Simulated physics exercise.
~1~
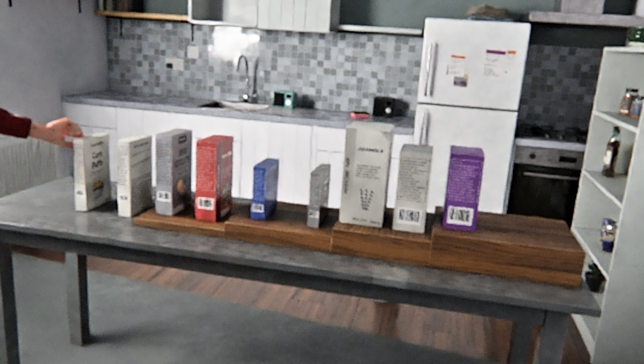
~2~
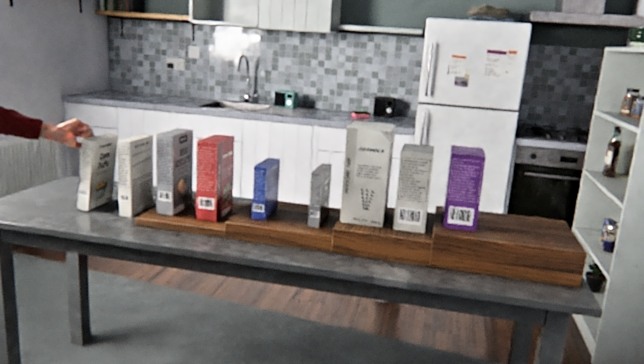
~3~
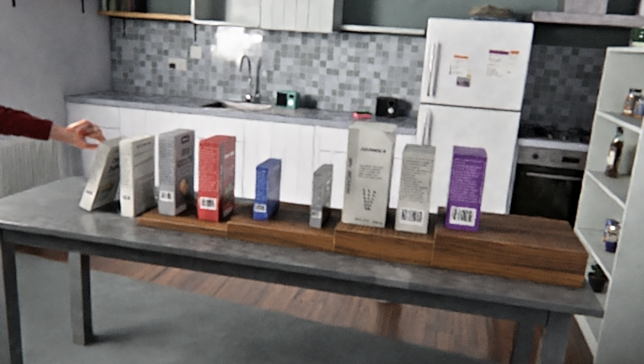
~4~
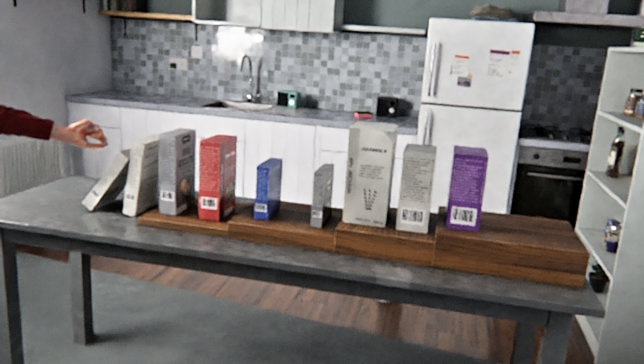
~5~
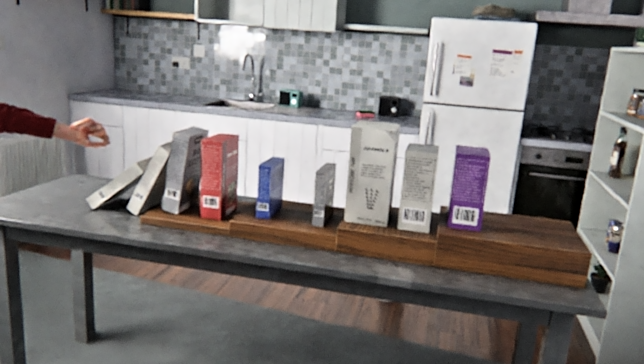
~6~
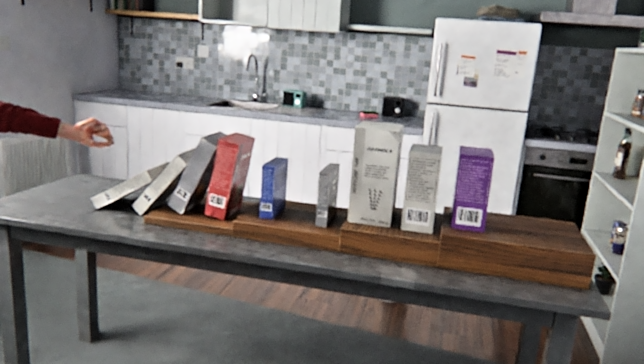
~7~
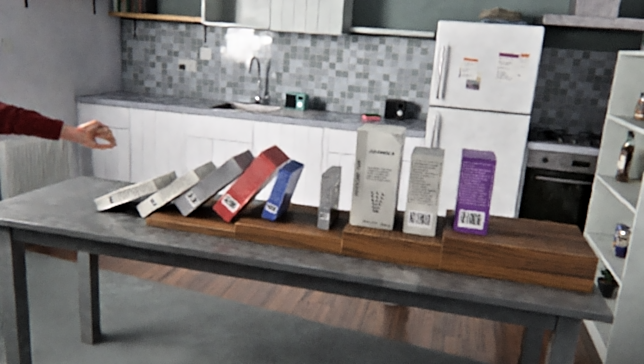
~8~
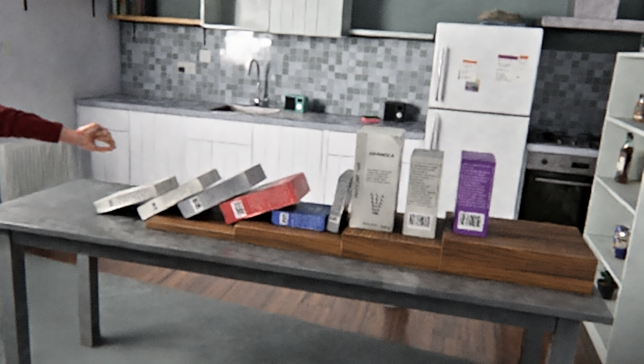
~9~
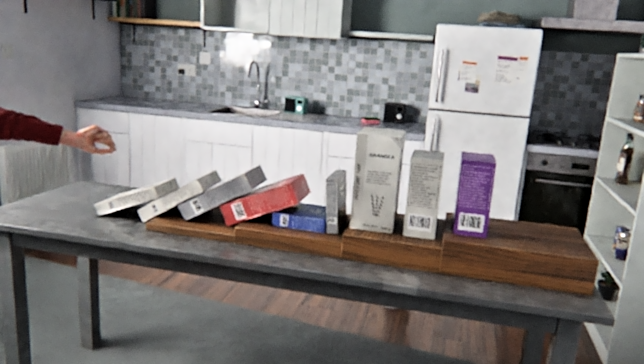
At the start, nine boxes of different sizes stand in a row on low wooden steps atop a kitchen table, and a hand reaches in from the left. The hand tips the first pale box to the right, then stays back as the box leans into the next one. The lean passes along through the pale and grey boxes to the red one, which tilts into the blue box. The blue box drops flat, and the small grey box beyond it tilts briefly before settling upright. At the end, five boxes are down, some resting on one another, while the last four, including the purple one, still stand.
